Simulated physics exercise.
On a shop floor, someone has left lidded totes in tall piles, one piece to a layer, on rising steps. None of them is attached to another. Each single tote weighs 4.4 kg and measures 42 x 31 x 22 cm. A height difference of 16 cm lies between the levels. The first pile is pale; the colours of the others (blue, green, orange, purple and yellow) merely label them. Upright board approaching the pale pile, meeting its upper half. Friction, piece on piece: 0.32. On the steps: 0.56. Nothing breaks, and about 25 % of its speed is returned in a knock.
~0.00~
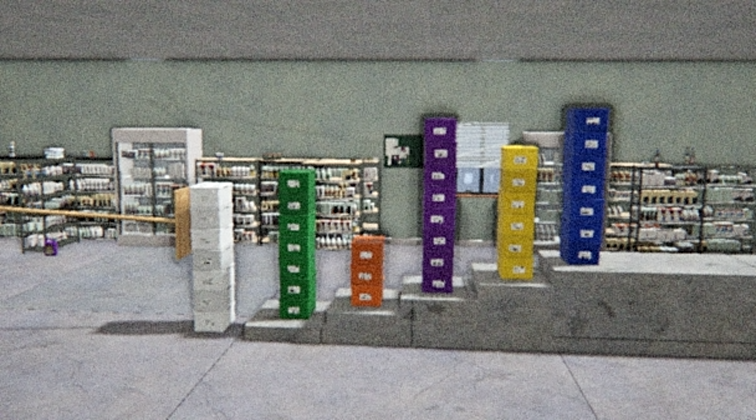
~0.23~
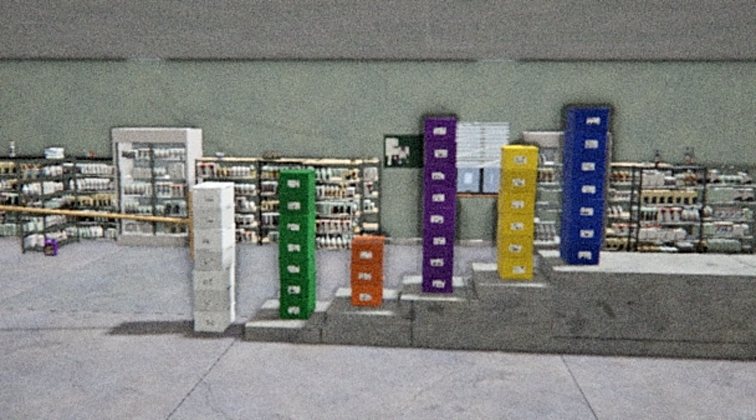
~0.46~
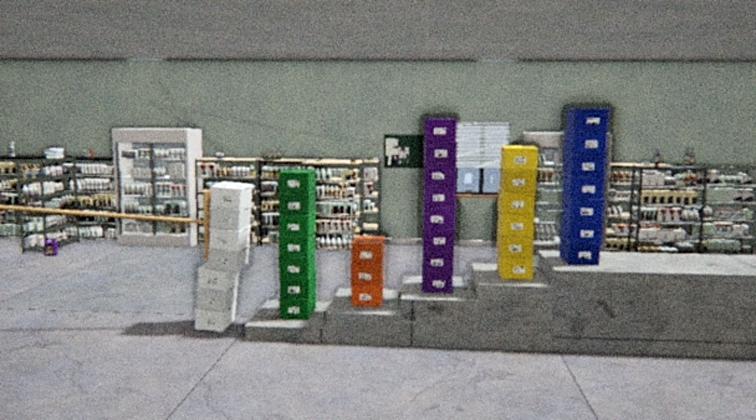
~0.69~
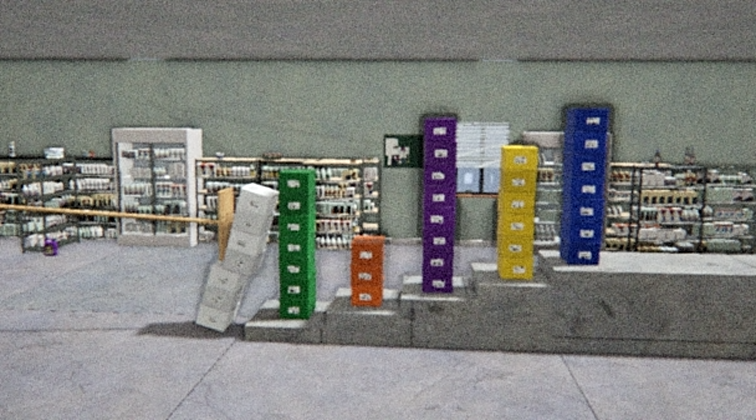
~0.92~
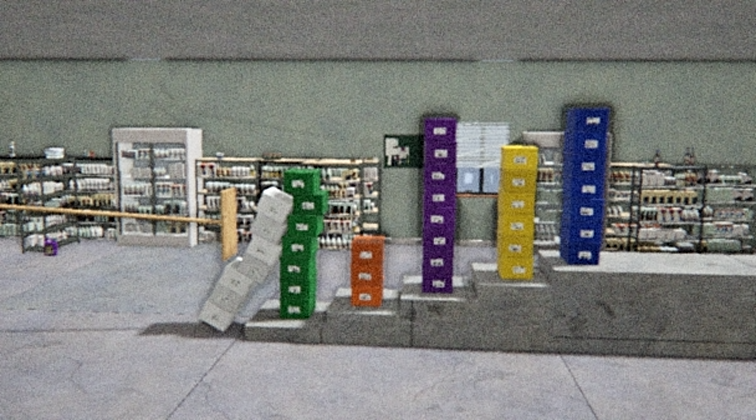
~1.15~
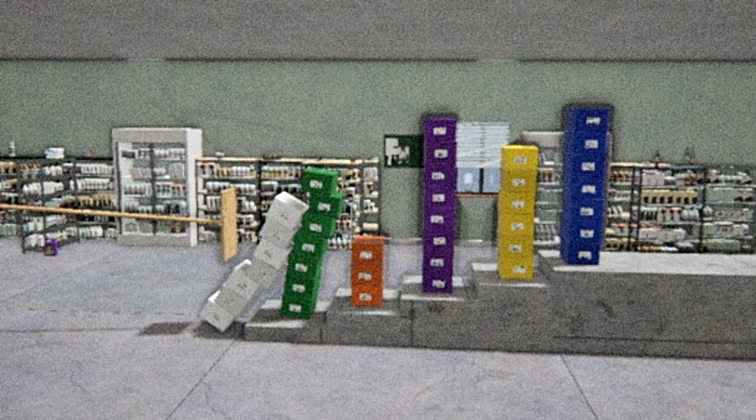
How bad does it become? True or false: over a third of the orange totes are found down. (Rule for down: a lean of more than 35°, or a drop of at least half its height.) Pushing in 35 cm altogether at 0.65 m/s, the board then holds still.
False.
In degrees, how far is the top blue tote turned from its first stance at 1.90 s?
Some 0 degrees.
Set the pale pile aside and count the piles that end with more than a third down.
That comes to 1.
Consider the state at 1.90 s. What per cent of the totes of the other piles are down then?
By that time it is 15 percent.
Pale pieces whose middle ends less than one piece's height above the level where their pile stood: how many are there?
That makes 1 in all.
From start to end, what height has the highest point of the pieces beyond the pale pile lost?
0 cm.
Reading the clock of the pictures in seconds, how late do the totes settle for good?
Near 2.5 s.
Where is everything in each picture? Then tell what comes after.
In the first picture (places mark the middle of the side facing us), board (176, 216) 13 cm short; top orange tote (366, 254); top blue tote (592, 120); the rest undisturbed.
Board (191, 217) 20 mm in; top orange tote (366, 254), in the second picture.
Board (205, 217) 17 cm in, top of the pale pile leaning 5°; top orange tote (366, 254); the rest undisturbed, in the third picture.
Board (220, 217) 32 cm in, top of the pale pile leaning 16°; top orange tote (366, 254); the rest undisturbed, in the fourth picture.
Board (222, 217) 35 cm in, stopped, top of the pale pile leaning 26°; top orange tote (366, 254); top green tote (298, 183) shifted 49 mm; 4 disturbed, none down, in the fifth picture.
Board (222, 217) 35 cm in, stopped, top of the pale pile leaning 30°; top orange tote (366, 254); top green tote (317, 184) leaning 8°; steepest lean 8°, the tote at (316, 227); 7 disturbed, none down, in the sixth picture.
After 1.26 s, 7 of the pale pile down; none of the 3 orange totes down (0 of 31 in all colours); top orange tote unmoved; top green tote leaning 12°.
After 1.44 s, 7 of the pale pile down; none of the 3 orange totes down (0 of 31 in all colours); top orange tote shifted 21 mm; top green tote leaning 24°, 7 cm lower.
After 1.64 s, 7 of the pale pile down; none of the 3 orange totes down (6 of 31 in all colours); top orange tote leaning 7°; top green tote leaning 29°, 25 cm lower.
After 1.90 s, 7 of the pale pile down; none of the 3 orange totes down (4 of 31 in all colours); top orange tote leaning 22°; top green tote leaning 22°, 32 cm lower.
At rest (2.7 s), 7 of the pale pile down; none of the 3 orange totes down (4 of 31 in all colours); top orange tote leaning 23°, 7 cm lower; top green tote leaning 23°, 34 cm lower. That is 0 per cent. As the last picture would show them, middles, top orange tote near (410, 258), top green tote near (419, 217).
